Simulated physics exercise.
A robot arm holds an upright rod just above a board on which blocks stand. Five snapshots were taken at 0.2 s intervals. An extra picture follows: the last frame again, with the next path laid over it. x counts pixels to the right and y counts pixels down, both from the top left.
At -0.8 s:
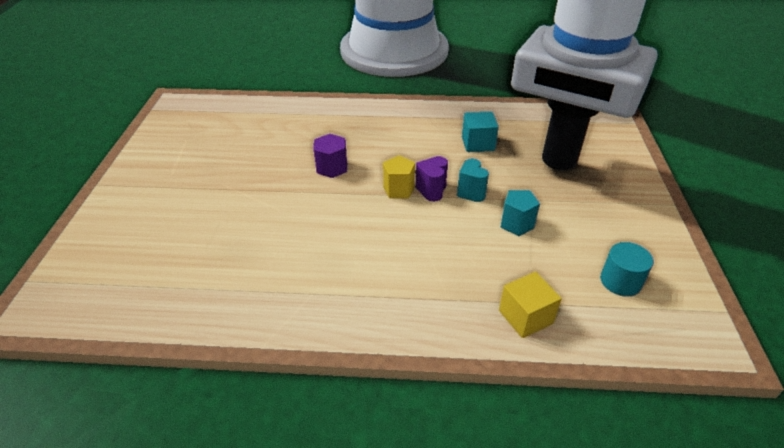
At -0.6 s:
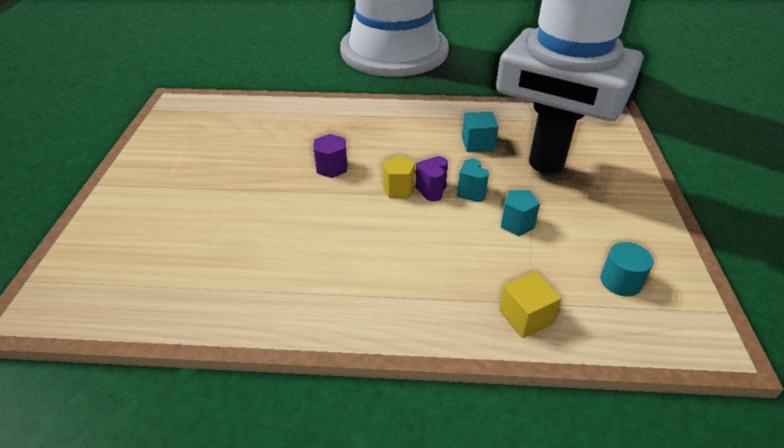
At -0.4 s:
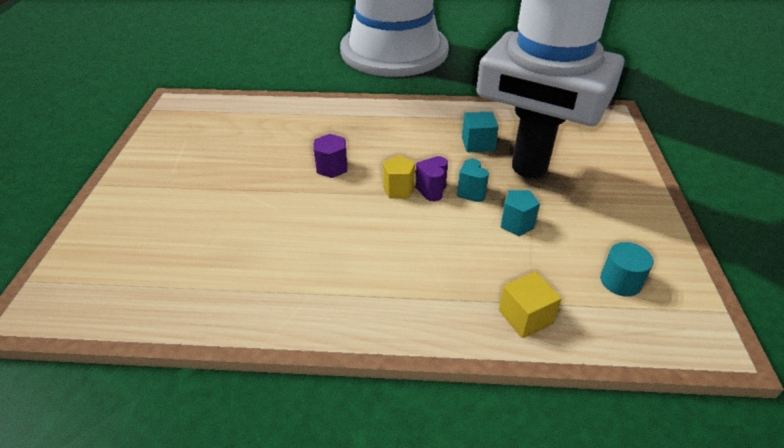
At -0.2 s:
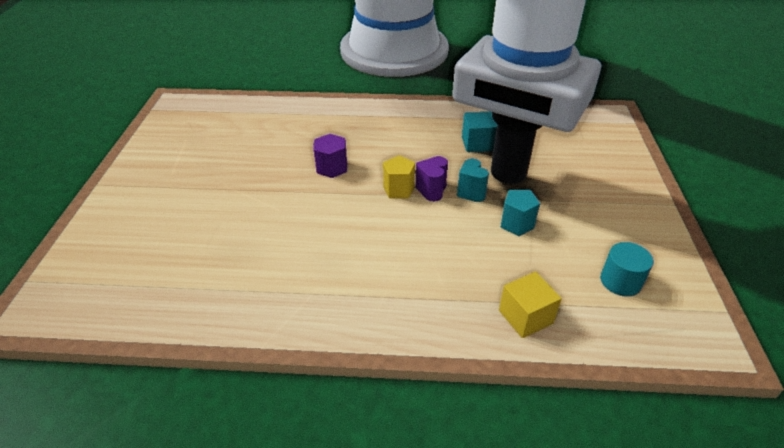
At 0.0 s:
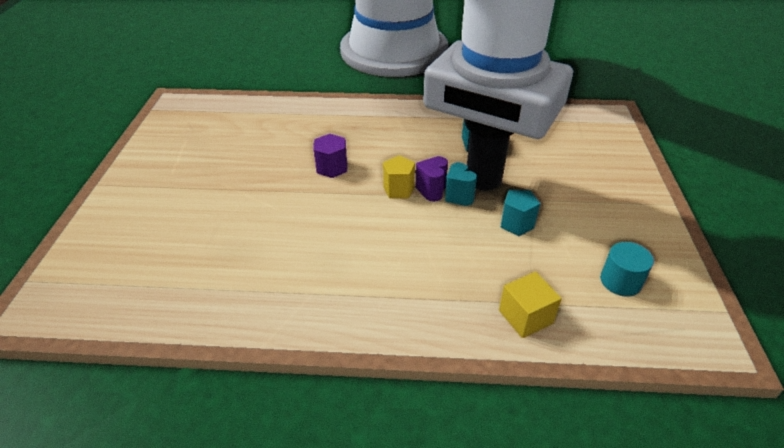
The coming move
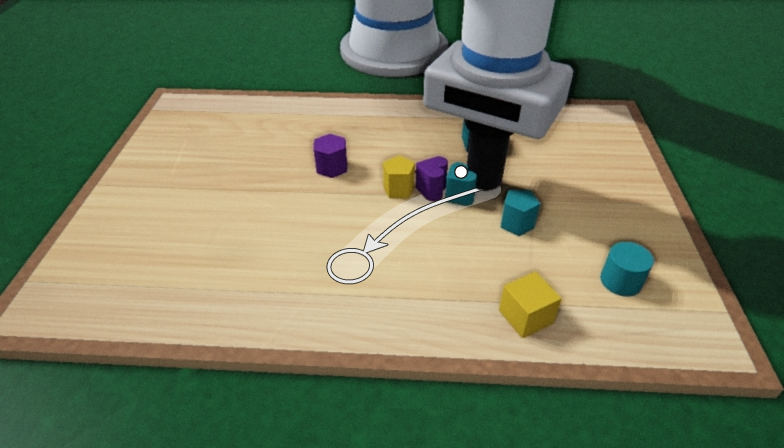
On a wooden board with scattered purple, yellow and turquoise blocks, a robot arm moved its black rod leftward and nudged the turquoise heart-shaped block slightly left, toward the purple heart-shaped one.
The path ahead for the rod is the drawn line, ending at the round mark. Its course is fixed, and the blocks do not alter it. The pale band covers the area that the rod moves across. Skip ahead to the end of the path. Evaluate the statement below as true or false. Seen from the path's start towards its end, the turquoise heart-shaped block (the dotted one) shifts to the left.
False
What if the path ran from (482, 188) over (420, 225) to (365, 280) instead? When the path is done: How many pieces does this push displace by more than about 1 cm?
My prediction: No fewer than three blocks.
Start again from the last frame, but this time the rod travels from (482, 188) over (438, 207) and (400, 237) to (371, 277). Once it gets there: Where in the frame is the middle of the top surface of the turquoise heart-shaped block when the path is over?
Close to (347, 229).
The drawn path runs from (482, 188) through (410, 215) to (350, 266); the dot is on the turquoise heart-shaped block.
What follows on the original path. One third of the way, rod at (434, 197); yellow pentagonal block at (377, 160), turned 20° clockwise; purple heart-shaped block at (401, 169), turned 65° clockwise; turquoise heart-shaped block at (409, 189).
Two thirds of the way, rod at (389, 223); yellow pentagonal block at (371, 157), turned 45° clockwise; purple heart-shaped block at (382, 174), turned 110° clockwise; turquoise heart-shaped block at (359, 214).
At the end, rod at (350, 258); yellow pentagonal block at (371, 157), turned 45° clockwise; purple heart-shaped block at (382, 174), turned 110° clockwise; turquoise heart-shaped block at (314, 238), turned 35° clockwise; turquoise pentagonal block not moved.
